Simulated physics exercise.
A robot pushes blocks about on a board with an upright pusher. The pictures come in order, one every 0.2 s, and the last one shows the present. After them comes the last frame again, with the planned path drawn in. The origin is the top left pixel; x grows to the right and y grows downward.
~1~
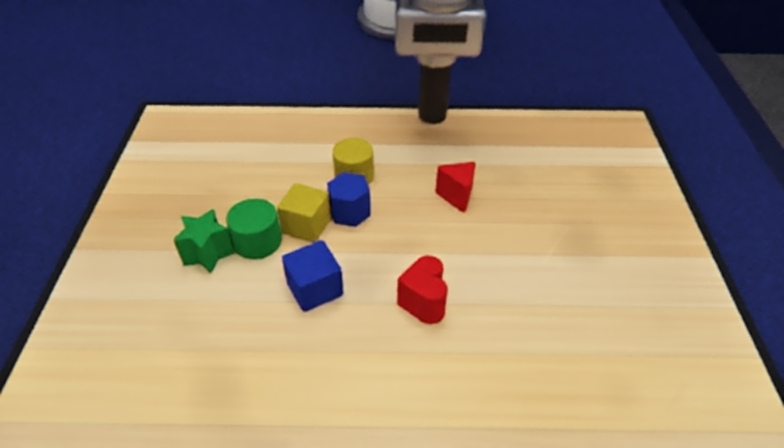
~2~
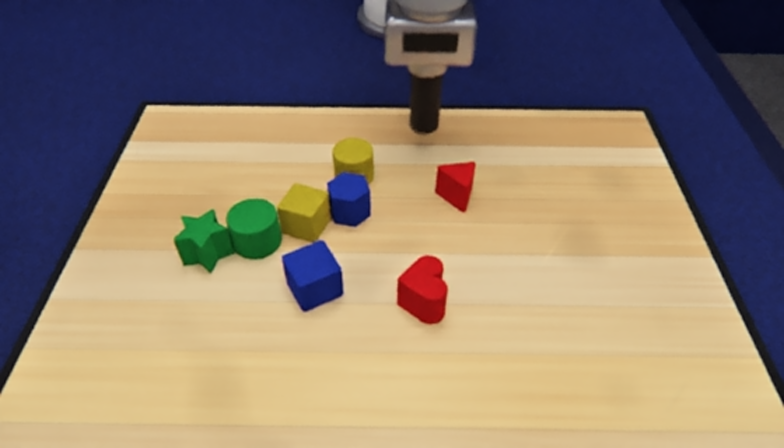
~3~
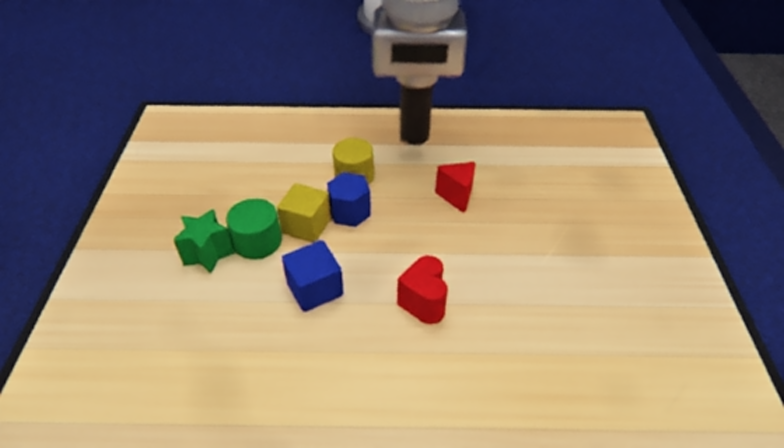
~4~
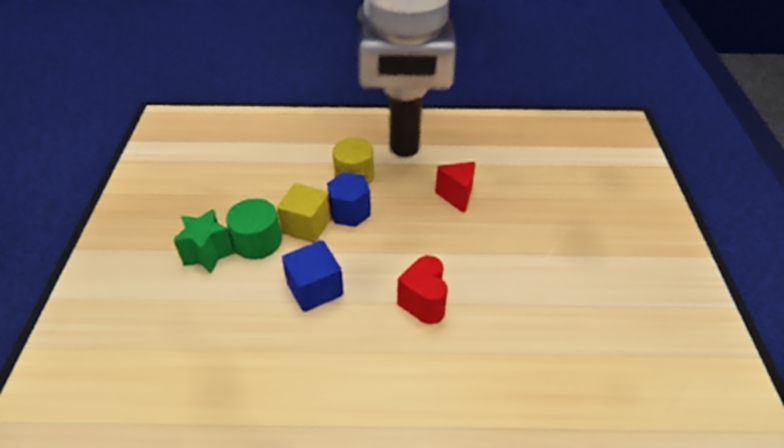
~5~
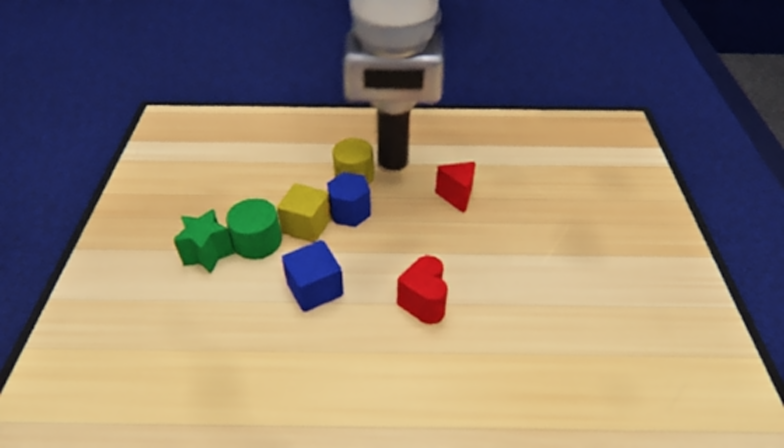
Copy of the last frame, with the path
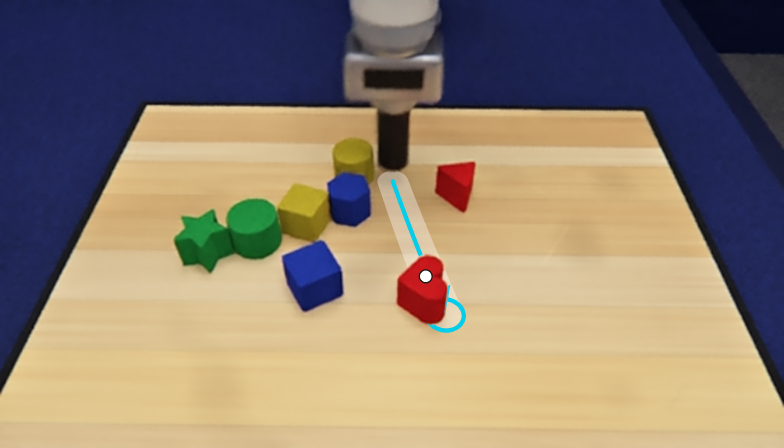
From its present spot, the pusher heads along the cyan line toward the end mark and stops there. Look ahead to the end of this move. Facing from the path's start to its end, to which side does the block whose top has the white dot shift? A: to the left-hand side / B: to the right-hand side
My answer is option B.
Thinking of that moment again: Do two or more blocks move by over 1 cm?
No, that is not how it ends up.
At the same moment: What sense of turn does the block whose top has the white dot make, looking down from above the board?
From above, it looks like the block whose top has the white dot goes clockwise.
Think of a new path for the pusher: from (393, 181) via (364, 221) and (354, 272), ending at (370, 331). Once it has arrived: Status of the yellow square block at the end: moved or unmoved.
That one moves away.
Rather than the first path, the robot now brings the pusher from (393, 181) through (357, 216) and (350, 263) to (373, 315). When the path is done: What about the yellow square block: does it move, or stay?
By the time the path is finished, it has moved at least a centimetre.
Path on the board, from (393, 181) directly to (445, 314); the dot is on the red heart block.
The first path, step by step. One third of the way, pusher (408, 201); nothing pushed yet.
Two thirds of the way, pusher (426, 245); nothing pushed yet.
At the end, pusher (447, 296); yellow circular block in place; red heart block (424, 322), turned 50° clockwise.
